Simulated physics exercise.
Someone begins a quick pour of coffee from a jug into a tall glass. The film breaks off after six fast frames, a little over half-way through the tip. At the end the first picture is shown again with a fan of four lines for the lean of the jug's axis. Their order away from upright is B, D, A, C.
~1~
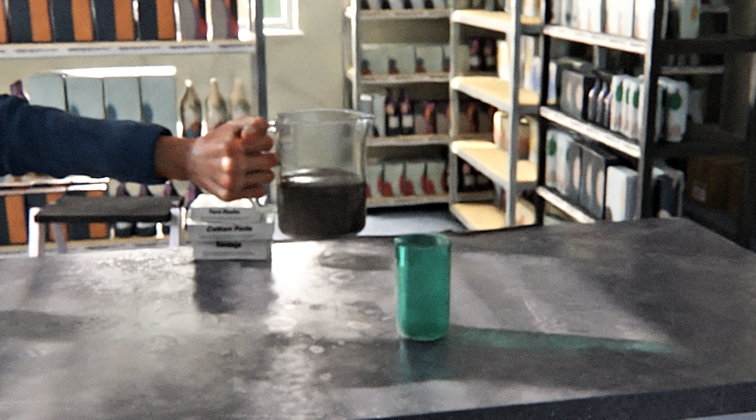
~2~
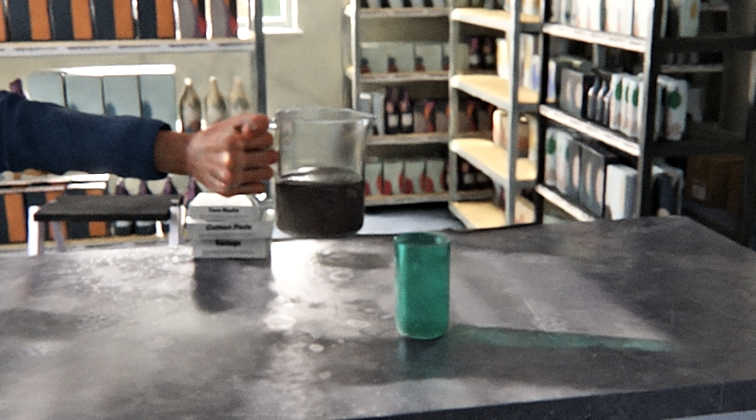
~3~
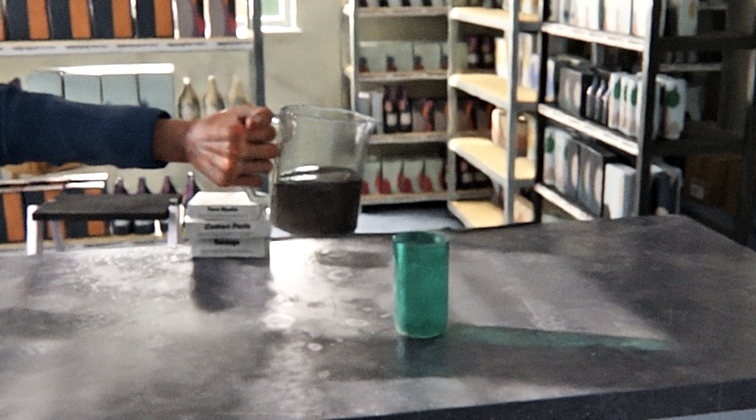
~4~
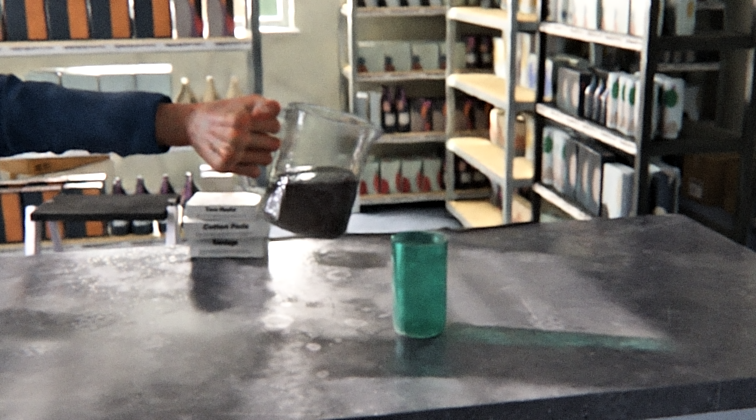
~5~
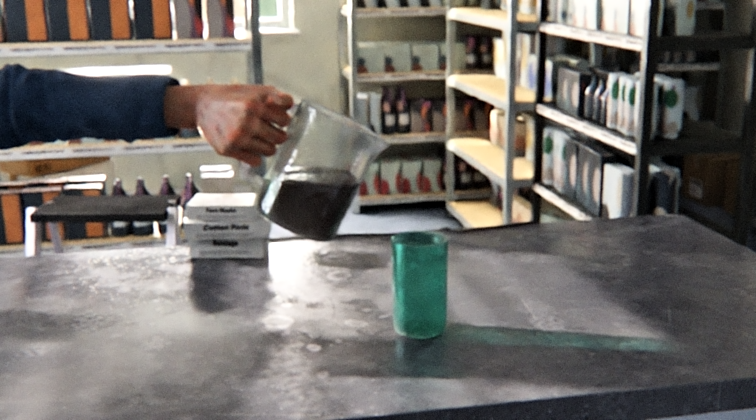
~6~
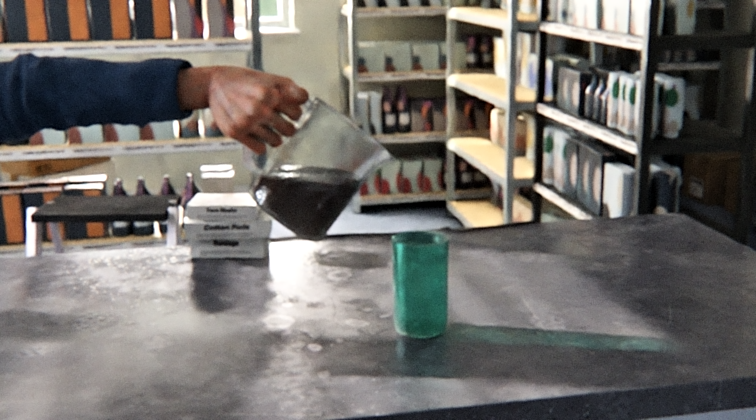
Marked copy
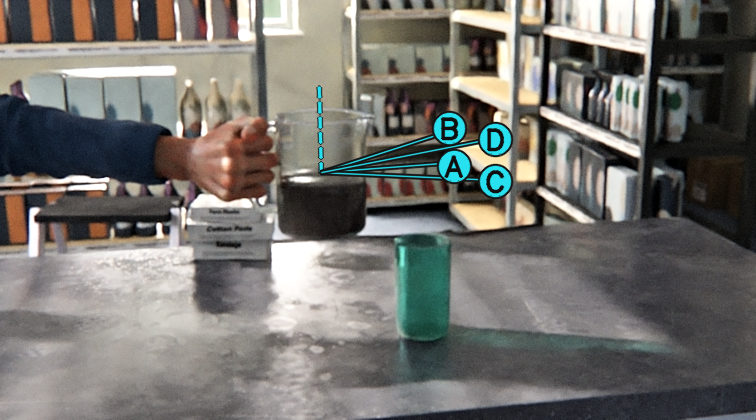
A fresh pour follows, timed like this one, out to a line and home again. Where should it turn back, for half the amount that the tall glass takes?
I would pick tilt B.
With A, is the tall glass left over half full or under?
Over half.
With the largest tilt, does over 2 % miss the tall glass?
Yes.
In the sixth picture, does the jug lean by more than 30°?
Yes, it does.
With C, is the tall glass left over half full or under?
Over half.
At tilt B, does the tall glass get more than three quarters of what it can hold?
No, less.
On the marked copy, A at (437, 163); B at (433, 136); C at (479, 179); D at (478, 141).
Choosing A, the tall glass ends with about 83 % of what it can hold; 5 % of the coffee is spilt.
Choosing B, the tall glass ends with about 47 % of what it can hold.
Choosing C, the tall glass ends with about 84 % of what it can hold; 18 % of the coffee is spilt.
Choosing D, the tall glass ends with about 65 % of what it can hold; 3 % of the coffee is spilt.
